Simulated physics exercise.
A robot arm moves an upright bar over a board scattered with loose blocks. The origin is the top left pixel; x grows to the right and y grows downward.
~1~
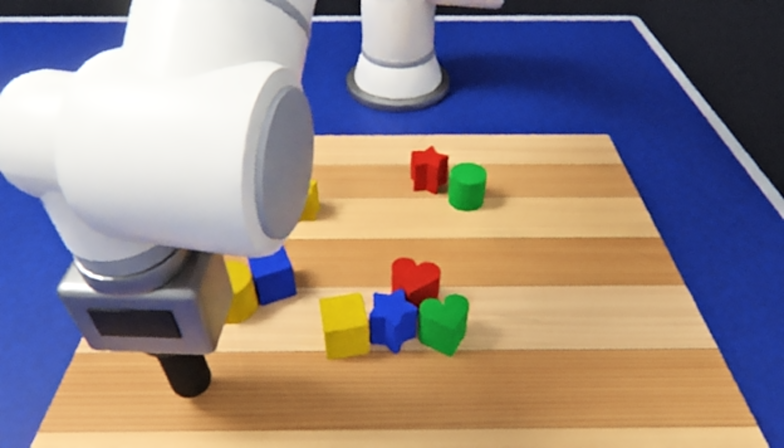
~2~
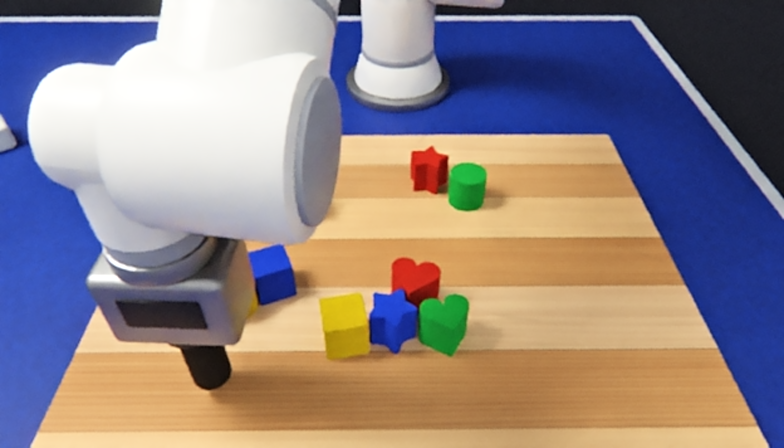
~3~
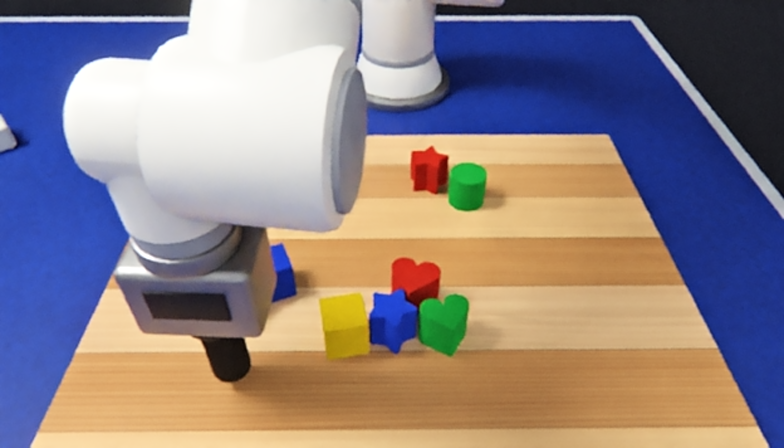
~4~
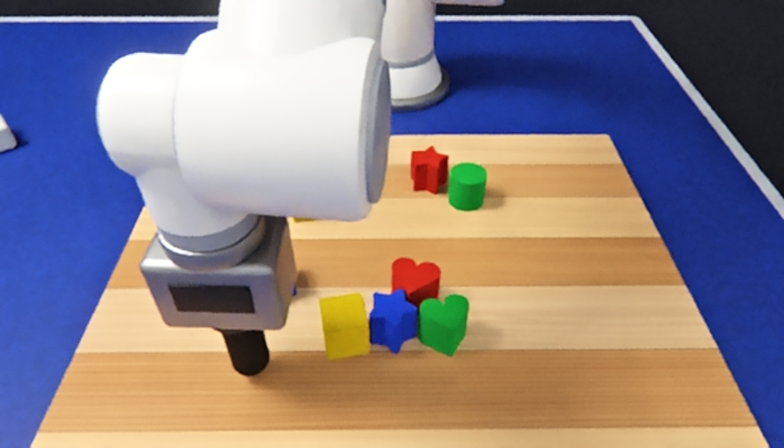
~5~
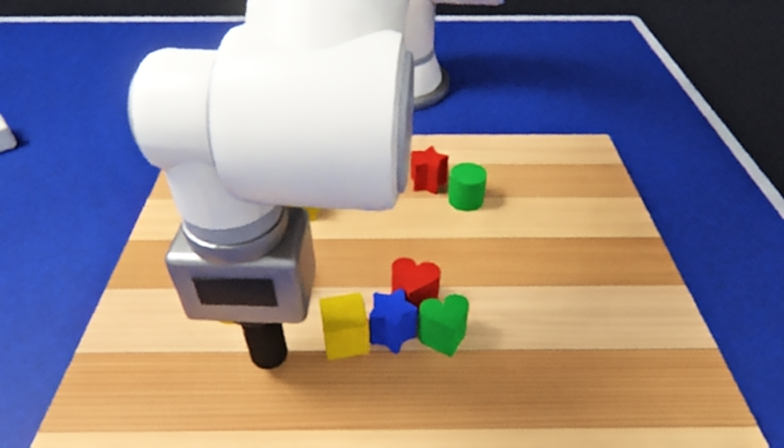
The clip shows a white robot arm holding a dark upright bar over a wooden board scattered with colourful blocks, moving the bar steadily rightward and slightly away from the viewer, while the blocks stay still.
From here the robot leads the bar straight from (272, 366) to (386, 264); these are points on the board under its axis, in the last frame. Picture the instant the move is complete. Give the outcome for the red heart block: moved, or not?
The result: It stays put.
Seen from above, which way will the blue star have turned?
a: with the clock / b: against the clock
That would be a.
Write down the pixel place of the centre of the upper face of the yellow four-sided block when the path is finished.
For the centre of its top, I'd go with (362, 300).
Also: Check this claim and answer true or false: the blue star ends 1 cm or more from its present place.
That statement is accurate.
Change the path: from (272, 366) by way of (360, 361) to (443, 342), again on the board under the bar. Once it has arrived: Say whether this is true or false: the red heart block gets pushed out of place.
The statement is correct.
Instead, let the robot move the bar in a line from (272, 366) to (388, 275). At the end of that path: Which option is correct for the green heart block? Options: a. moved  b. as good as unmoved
a
The first path, step by step. One third of the way, bar at (313, 317); yellow four-sided block at (349, 309), turned 20° clockwise.
Two thirds of the way, bar at (351, 283); yellow four-sided block at (362, 300), turned 50° clockwise; blue star at (405, 310), turned 20° clockwise; green heart block at (451, 311).
At the end, bar at (386, 253); yellow four-sided block at (362, 300), turned 50° clockwise; blue star at (405, 310), turned 20° clockwise; red heart block in place; green heart block at (451, 311).
